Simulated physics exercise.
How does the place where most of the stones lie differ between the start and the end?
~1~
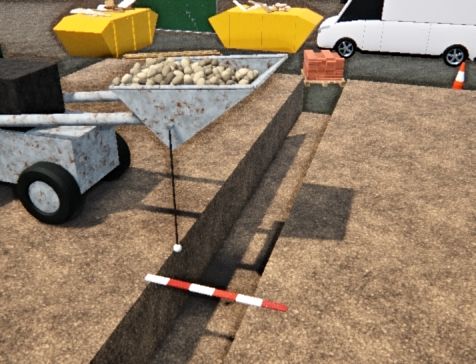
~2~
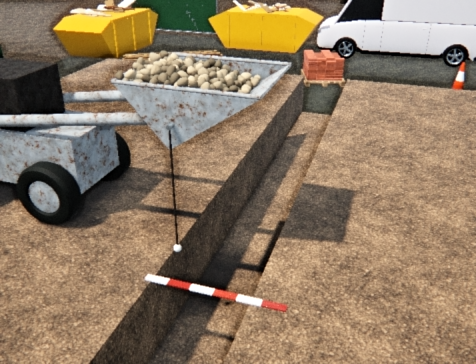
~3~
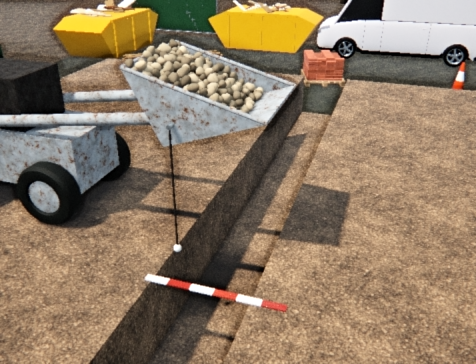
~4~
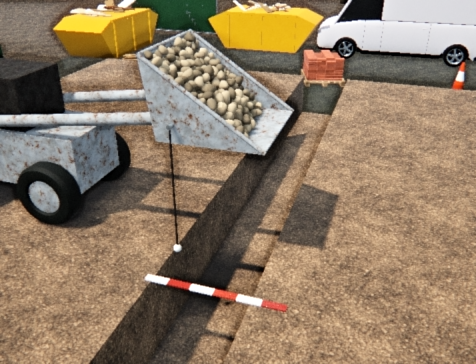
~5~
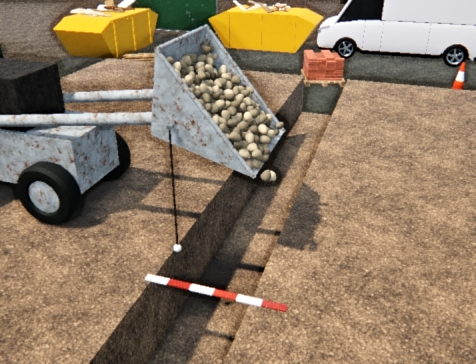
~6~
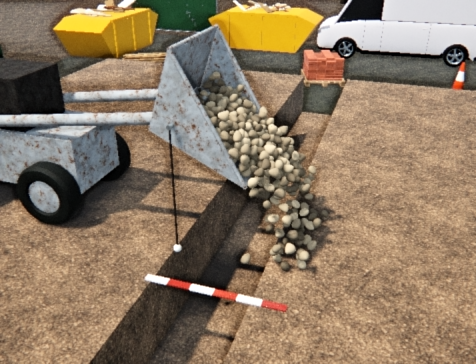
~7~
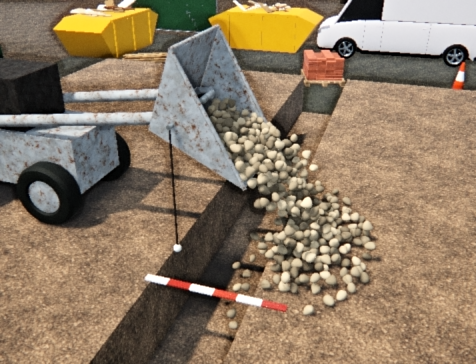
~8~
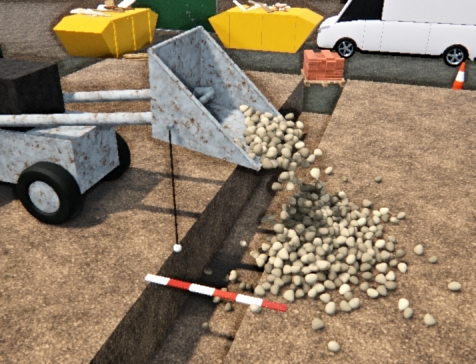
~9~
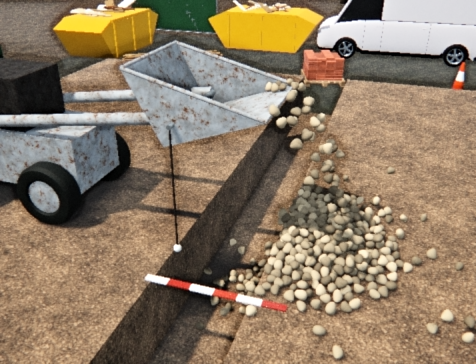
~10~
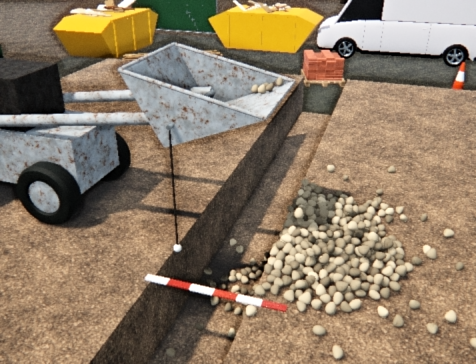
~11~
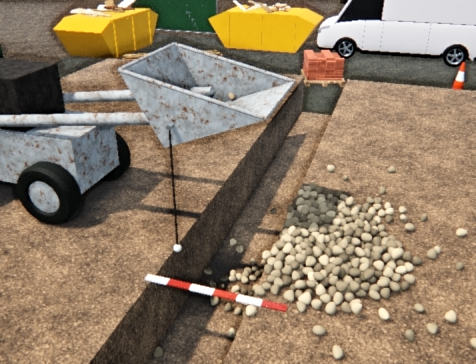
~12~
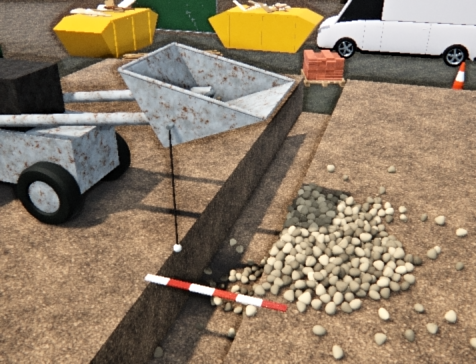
At the start the stones are piled in the raised bucket on the left. By the end most lie in a spread-out heap on the ground to the right of the trench, lower in the view.
